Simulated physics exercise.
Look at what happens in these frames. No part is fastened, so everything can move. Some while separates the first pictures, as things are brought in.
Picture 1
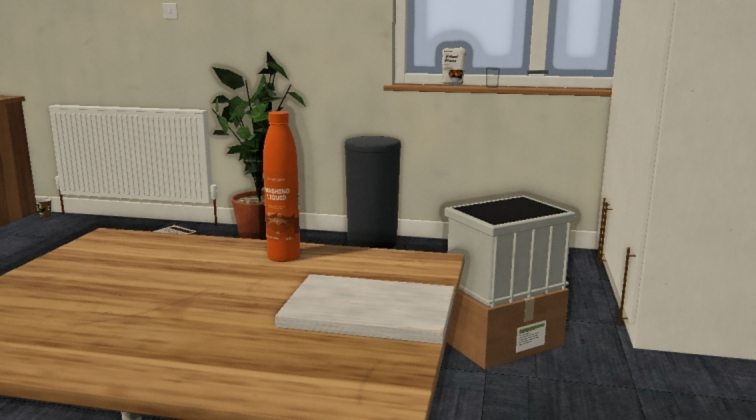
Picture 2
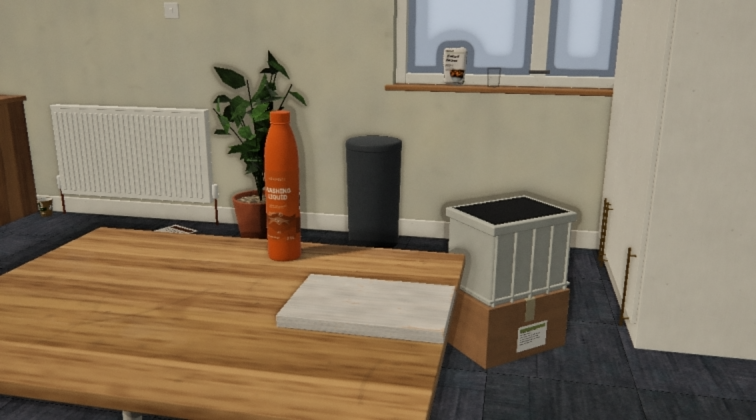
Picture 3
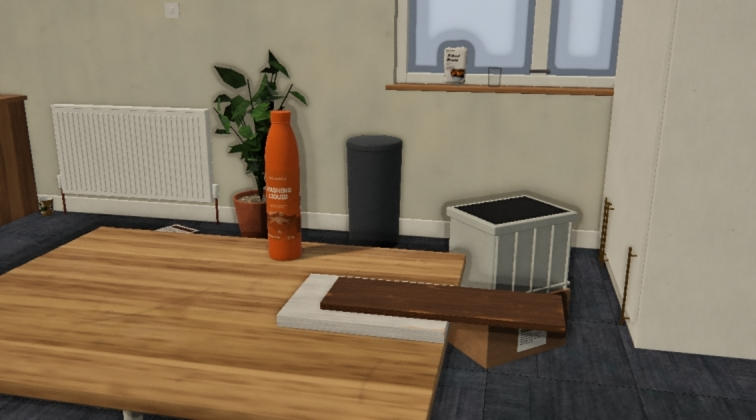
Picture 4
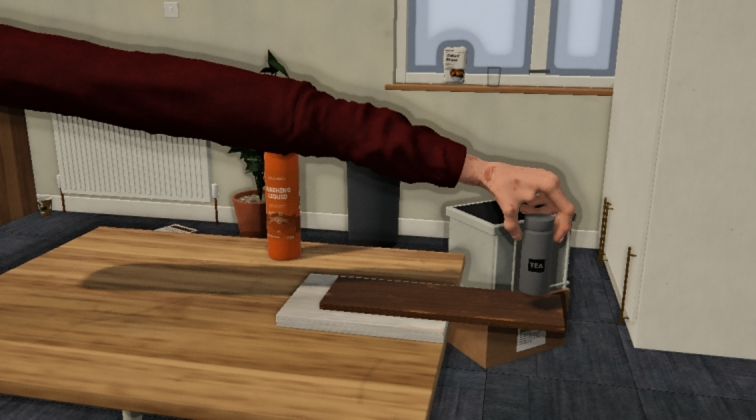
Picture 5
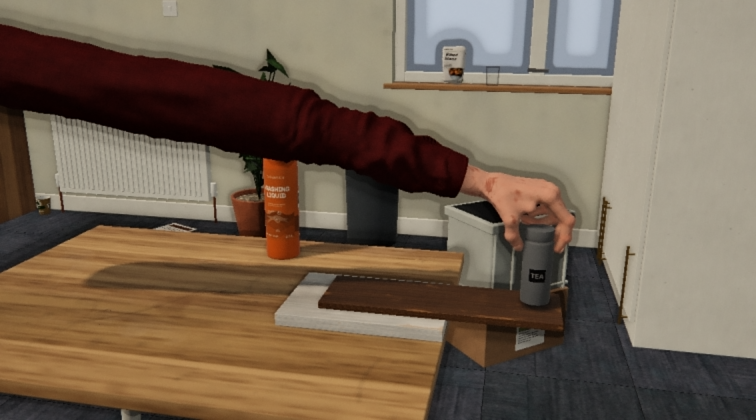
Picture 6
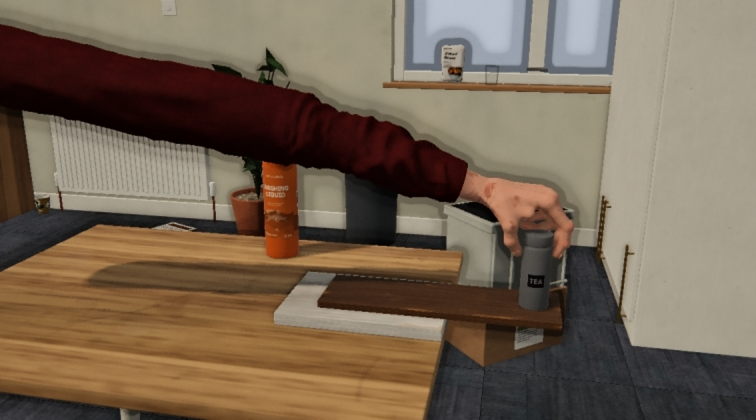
At first, an orange bottle and a white slab sit on a wooden table, and then a dark brown board lies across the slab, extending past the table's right edge. A hand reaches in from the left, lowers a grey shaker onto the board's right end, and keeps holding it.
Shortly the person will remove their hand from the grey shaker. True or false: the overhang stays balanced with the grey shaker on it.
False, the board drops.
Then, 0.70 s past the last view, grey shaker and brown board now down on the floor or falling.
Then, 0.90 s past the last view, things are still on the move.
Finally, down on the floor or falling, grey shaker and brown board; the other 2 still in place. The board goes over.
